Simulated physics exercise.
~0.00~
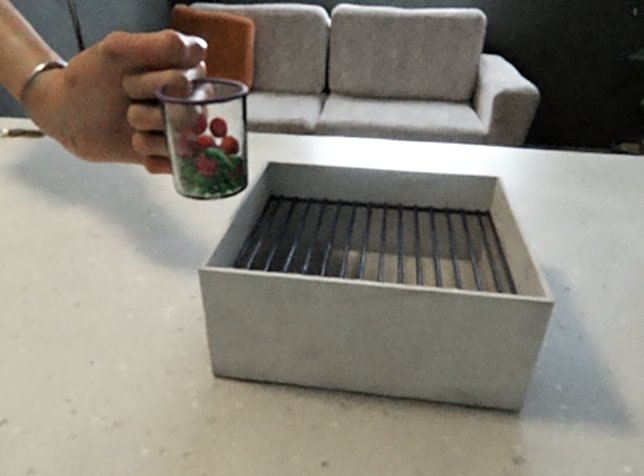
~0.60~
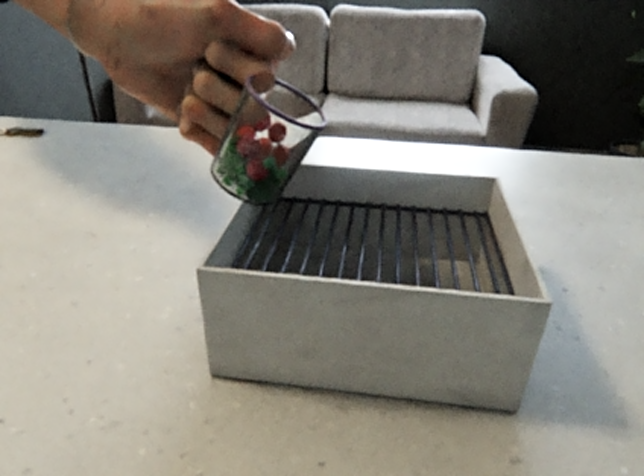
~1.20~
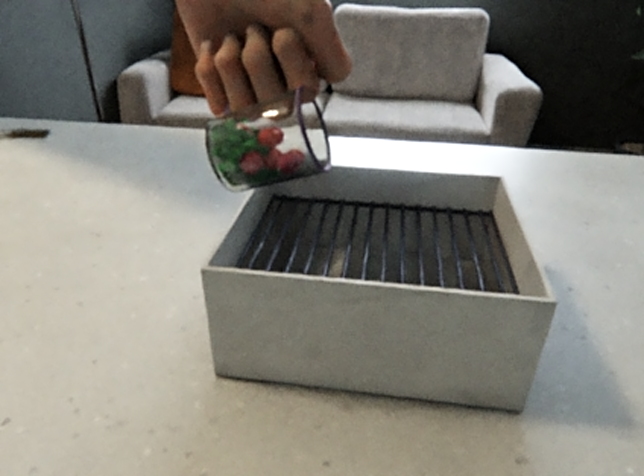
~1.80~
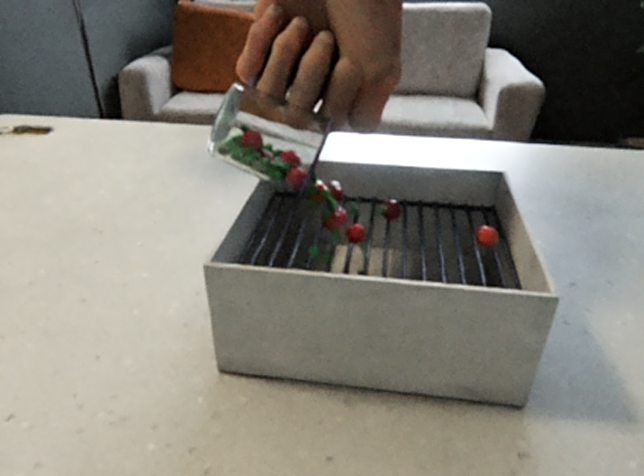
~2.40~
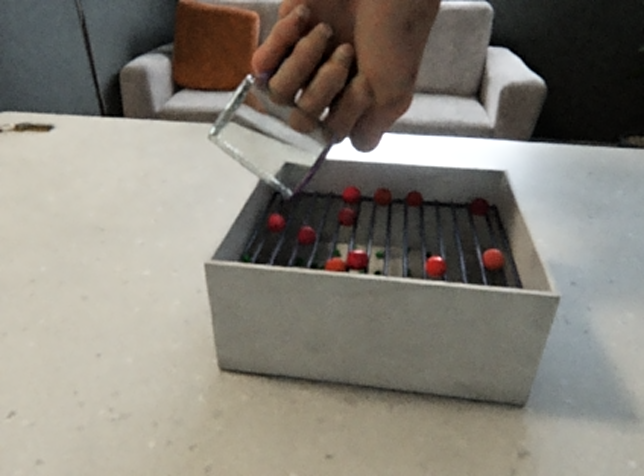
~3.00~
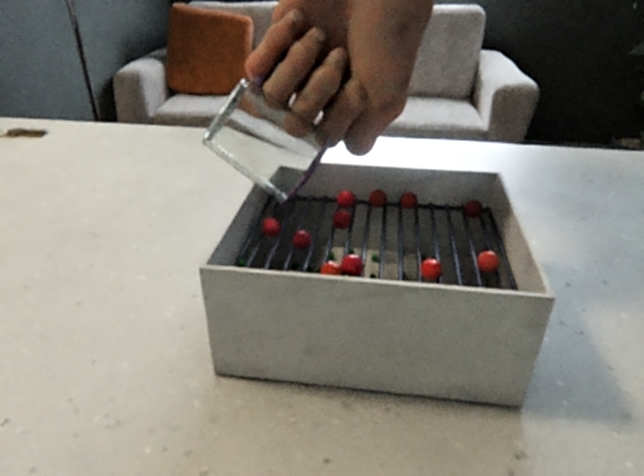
At first, a hand holds a clear cup of red balls and small green pieces upright, to the left of a grey box with a rack of dark wires across it. The hand moves right over the box and tilts the cup until it lies on its side. As it tips further, the red balls and green bits spill out onto the wires. The cup empties, and the red balls spread across the rack while the green pieces drop through the gaps. In the end, the red balls rest on the wires, nearly all the green is below, and the hand still holds the upturned cup above.
